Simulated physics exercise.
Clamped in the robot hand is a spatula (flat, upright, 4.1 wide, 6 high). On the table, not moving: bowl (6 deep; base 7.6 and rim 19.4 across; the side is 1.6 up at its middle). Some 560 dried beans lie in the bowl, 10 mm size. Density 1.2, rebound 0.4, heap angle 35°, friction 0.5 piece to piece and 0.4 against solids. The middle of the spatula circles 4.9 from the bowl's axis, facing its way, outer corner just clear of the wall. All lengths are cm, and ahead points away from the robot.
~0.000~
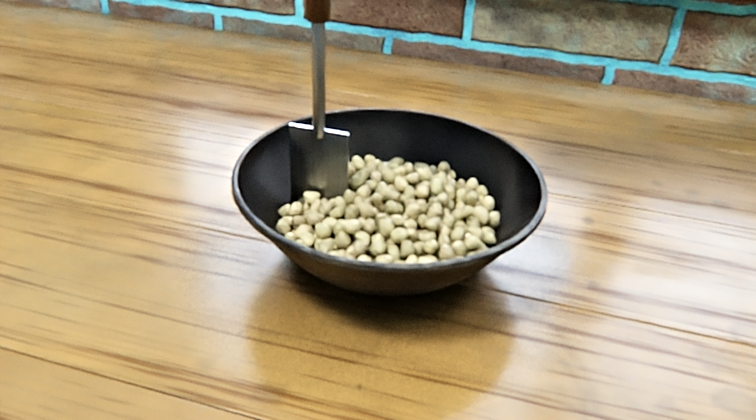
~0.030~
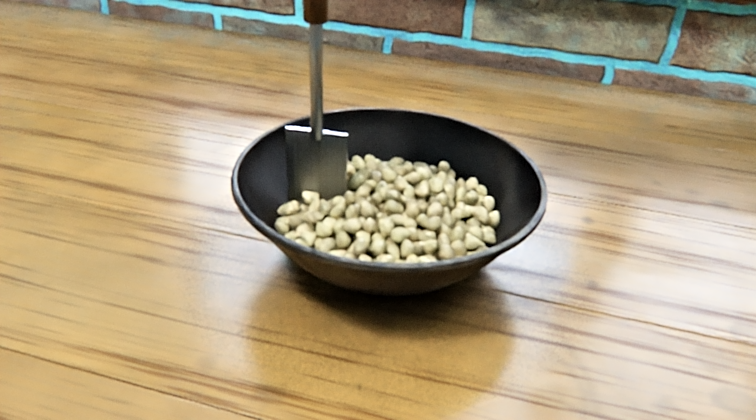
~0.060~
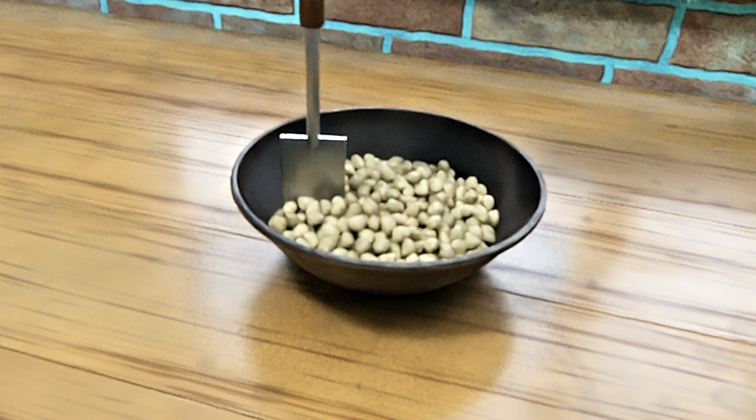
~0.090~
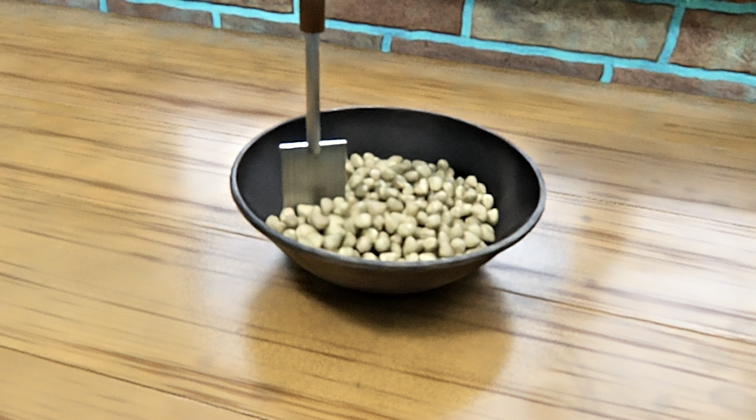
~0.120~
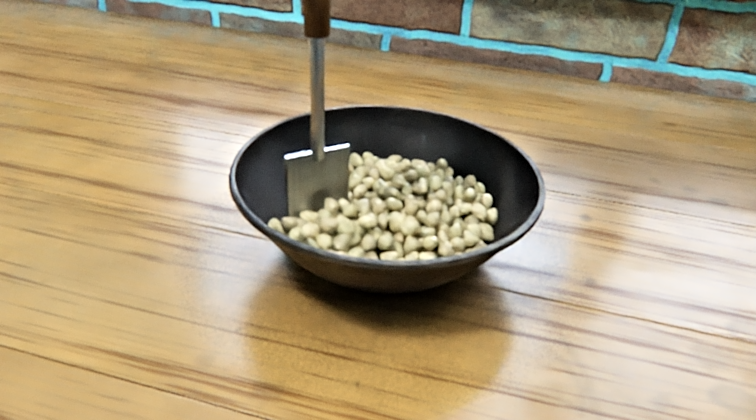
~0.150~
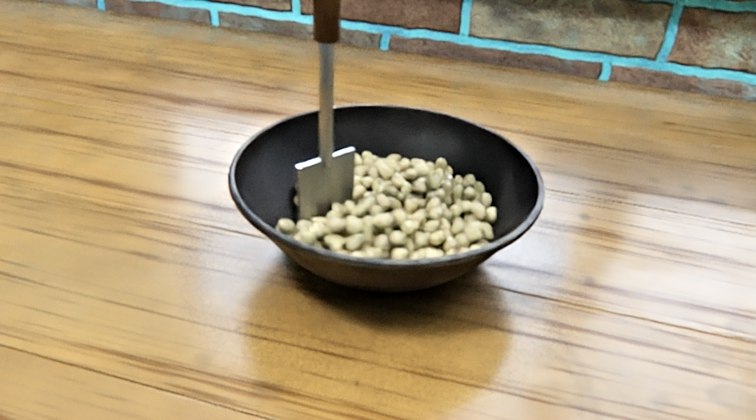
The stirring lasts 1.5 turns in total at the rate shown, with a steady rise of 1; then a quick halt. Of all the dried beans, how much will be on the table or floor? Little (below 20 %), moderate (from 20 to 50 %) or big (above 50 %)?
On the table or floor the share is little, below 20 %.
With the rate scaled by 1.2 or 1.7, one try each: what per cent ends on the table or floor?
About 15 and 25 per cent.
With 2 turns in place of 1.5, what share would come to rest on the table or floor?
Then about 10 per cent.
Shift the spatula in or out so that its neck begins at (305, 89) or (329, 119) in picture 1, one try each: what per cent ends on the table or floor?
About 0 and 5 per cent.
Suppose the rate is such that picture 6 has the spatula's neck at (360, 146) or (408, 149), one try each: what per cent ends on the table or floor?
About 20 and 40 per cent.
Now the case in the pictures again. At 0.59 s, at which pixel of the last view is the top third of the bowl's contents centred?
At about (409, 144).
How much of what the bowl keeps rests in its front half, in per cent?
Roughly 45 per cent.
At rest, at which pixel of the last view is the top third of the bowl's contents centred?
Around (441, 194).
By 0.59 s, 246° round, highest piece 8 above the table; 538 in the bowl, 10 on the table or floor, 7 in flight or on the tool.
By 1.03 s, 76° round, highest piece 8 above the table; 522 in the bowl, 33 on the table or floor.
By 1.45 s, 180° round, highest piece 6 above the table; 517 in the bowl, 38 on the table or floor.
By 2.15 s, 180° round, highest piece 6 above the table; 517 in the bowl, 38 on the table or floor.
Final count, 517 in the bowl, 38 on the table or floor. That is 7 % on the table or floor.
